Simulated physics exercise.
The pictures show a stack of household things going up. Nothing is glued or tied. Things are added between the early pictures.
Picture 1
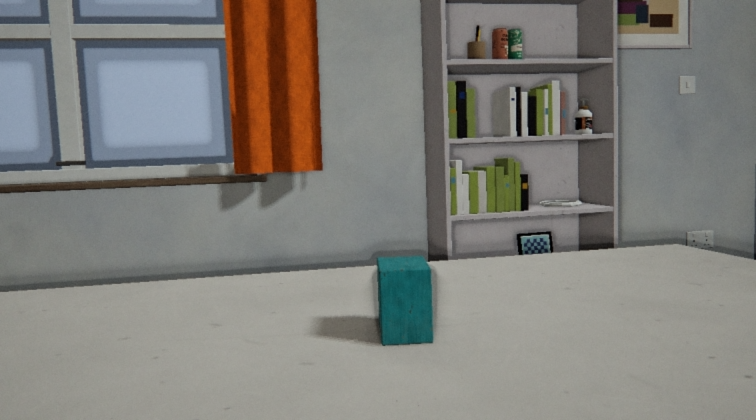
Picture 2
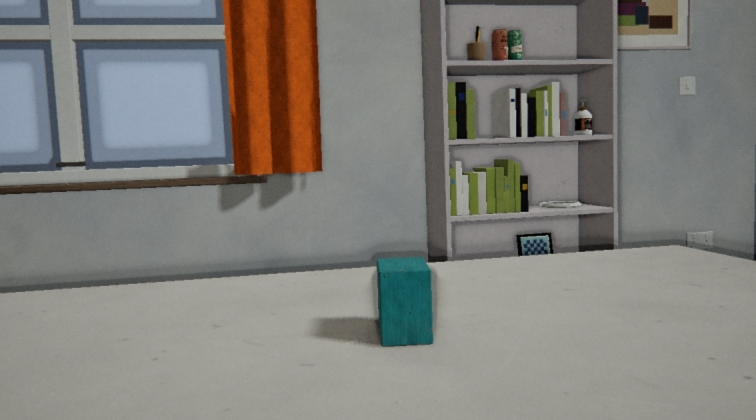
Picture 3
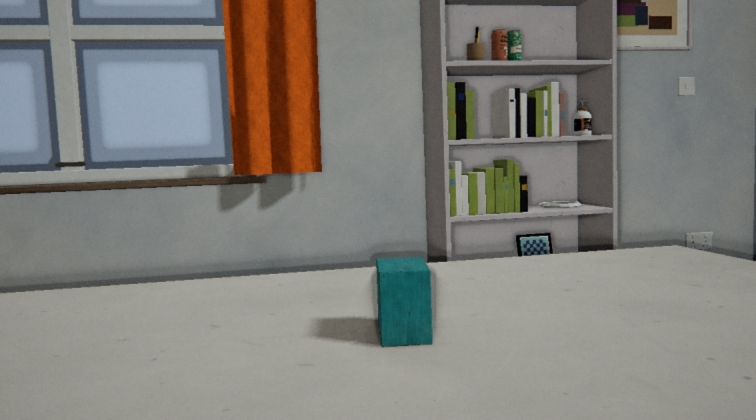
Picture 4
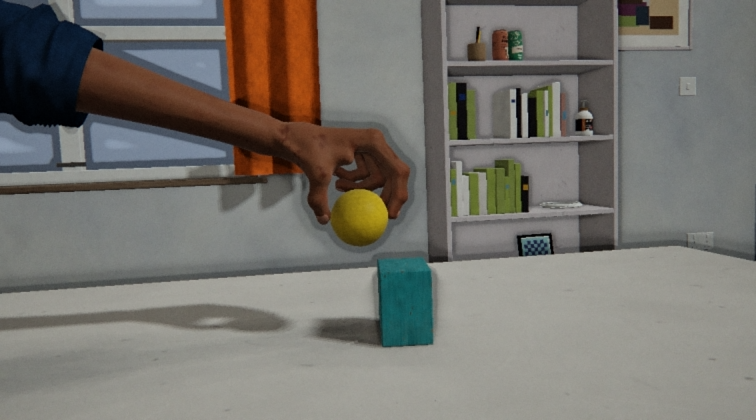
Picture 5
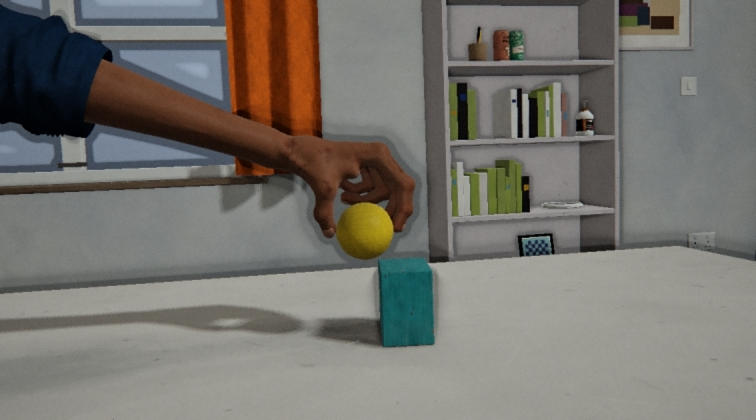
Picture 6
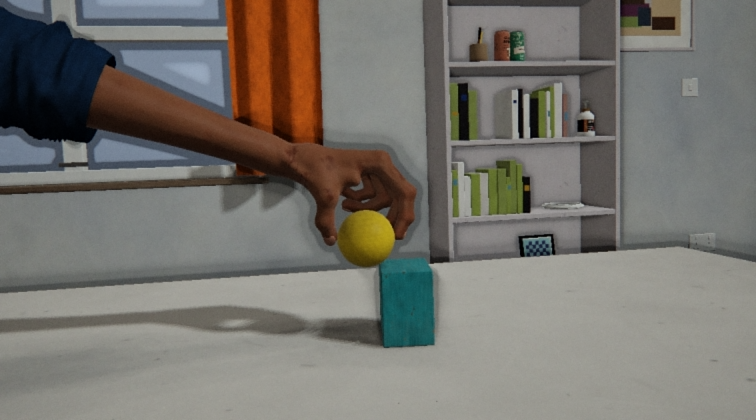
A hand holding a yellow ball-like object appearing from the left and lowering it to a turquoise block's top left edge.
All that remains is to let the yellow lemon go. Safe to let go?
As it turns out, it gives way.
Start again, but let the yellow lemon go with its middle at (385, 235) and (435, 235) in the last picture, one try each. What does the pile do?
First, it holds; second, it comes apart.
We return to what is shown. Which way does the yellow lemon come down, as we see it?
To the left.
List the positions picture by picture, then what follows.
In the first frame, the last thing is not in view yet; turquoise block (404, 298).
In the second frame, the last thing is not in view yet; turquoise block (403, 299).
In the third frame, the last thing is not in view yet; turquoise block (403, 299).
The fourth frame shows on its way; yellow lemon (359, 218); turquoise block (404, 300).
The fifth frame shows on its way; yellow lemon (365, 231); turquoise block (405, 300).
The sixth frame shows in place under the hand; yellow lemon (366, 238); turquoise block (405, 300).
Then, 0.30 s on from there, yellow lemon now fallen.
Then, 0.40 s on from there, things are still on the move.
Then, 2.00 s on from there, nothing new.
In the end, fallen, yellow lemon; turquoise block unmoved. At the end, from the last picture's camera, yellow lemon near (319, 314). The pile loses its balance.
